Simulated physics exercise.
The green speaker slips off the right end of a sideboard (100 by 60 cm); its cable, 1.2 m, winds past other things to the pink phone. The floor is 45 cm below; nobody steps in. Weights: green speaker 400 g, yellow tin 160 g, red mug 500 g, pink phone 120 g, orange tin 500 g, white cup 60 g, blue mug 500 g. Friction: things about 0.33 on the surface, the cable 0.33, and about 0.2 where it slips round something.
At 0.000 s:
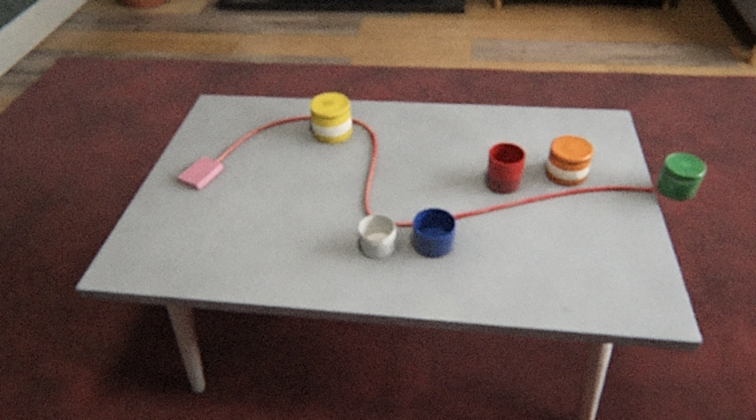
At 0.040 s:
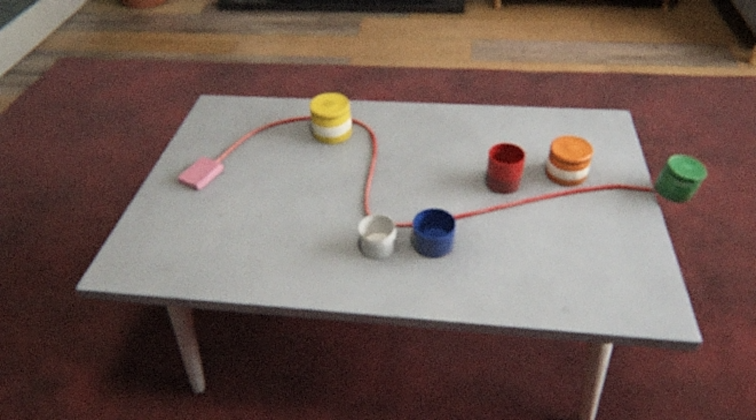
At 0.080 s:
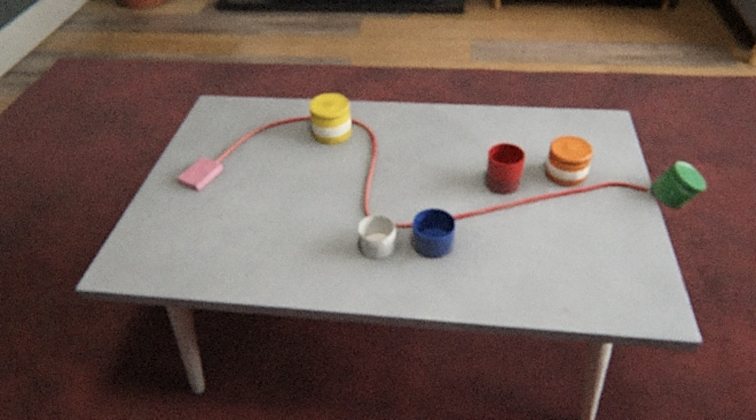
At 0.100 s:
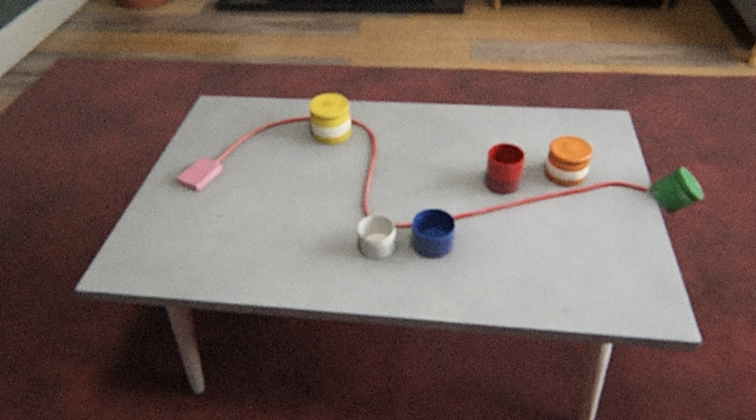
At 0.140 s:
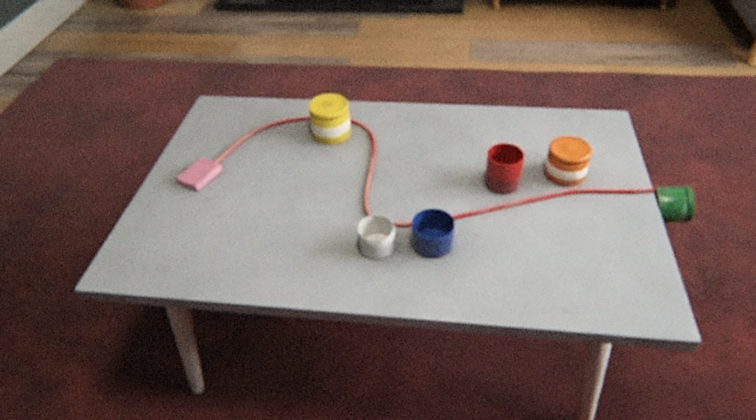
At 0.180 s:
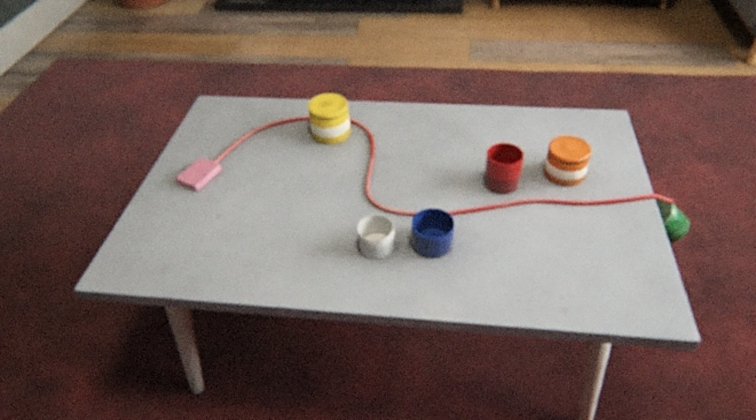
A pale grey table stands on a dark red rug, seen from above at an angle by a still camera. A red cord curves from a pink object at left past a yellow tin, white cup and blue mug toward a green cylinder at the right edge, near a red mug and orange tin. The green cylinder tips outward and sinks partly behind the edge, while the cord shifts slightly.
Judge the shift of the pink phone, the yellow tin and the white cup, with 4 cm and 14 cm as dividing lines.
In order: The pink phone travels a long way; the yellow tin ends far away; the white cup hardly moves.
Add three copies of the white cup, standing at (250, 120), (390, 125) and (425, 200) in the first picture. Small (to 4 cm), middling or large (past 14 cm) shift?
In turn: Small, small, large.
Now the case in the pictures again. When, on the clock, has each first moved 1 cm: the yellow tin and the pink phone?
About: Yellow tin 0.30 s, pink phone 0.32 s.
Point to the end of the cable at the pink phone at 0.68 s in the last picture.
Around (338, 136).
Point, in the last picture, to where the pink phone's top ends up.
Around (321, 129).
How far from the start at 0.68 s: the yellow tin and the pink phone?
Yellow tin 25 cm, pink phone 25 cm.
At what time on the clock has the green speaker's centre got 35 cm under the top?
About: 0.34 s.
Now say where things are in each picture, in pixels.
The first picture shows pink phone (200, 170); yellow tin (329, 103); white cup (377, 227); cable runs through (463, 215) (367, 194) (362, 124) (255, 131).
The second picture shows green speaker (685, 166); cable runs through (367, 194) (255, 131).
The third picture shows green speaker (678, 186); cable runs through (366, 194) (255, 132).
The fourth picture shows green speaker (677, 191); cable runs through (366, 195) (254, 132).
The fifth picture shows green speaker (672, 205); cable runs through (366, 195) (254, 132).
The sixth picture shows pink phone (198, 171); yellow tin (327, 104); white cup (376, 227); cable runs through (622, 200) (485, 208) (368, 195) (360, 125) (253, 132).
By 0.4 s, the cable's tail end at (280, 152); pink phone 13 cm off its start, yellow tin 13 cm off its start, green speaker over the edge.
By 0.7 s, the cable's tail end at (338, 136); pink phone 27 cm off its start, yellow tin 26 cm off its start, green speaker over the edge.
By 0.9 s, the cable's tail end at (339, 136); pink phone 27 cm off its start at (321, 129), yellow tin 26 cm off its start at (329, 185), green speaker over the edge.
By 1.2 s, the cable's tail end at (339, 136); pink phone 27 cm off its start, yellow tin 26 cm off its start, green speaker over the edge.
By 2.4 s, the cable's tail end at (339, 136); pink phone 27 cm off its start at (321, 129), yellow tin 26 cm off its start at (329, 185), white cup 0 cm off its start at (376, 227), green speaker over the edge.
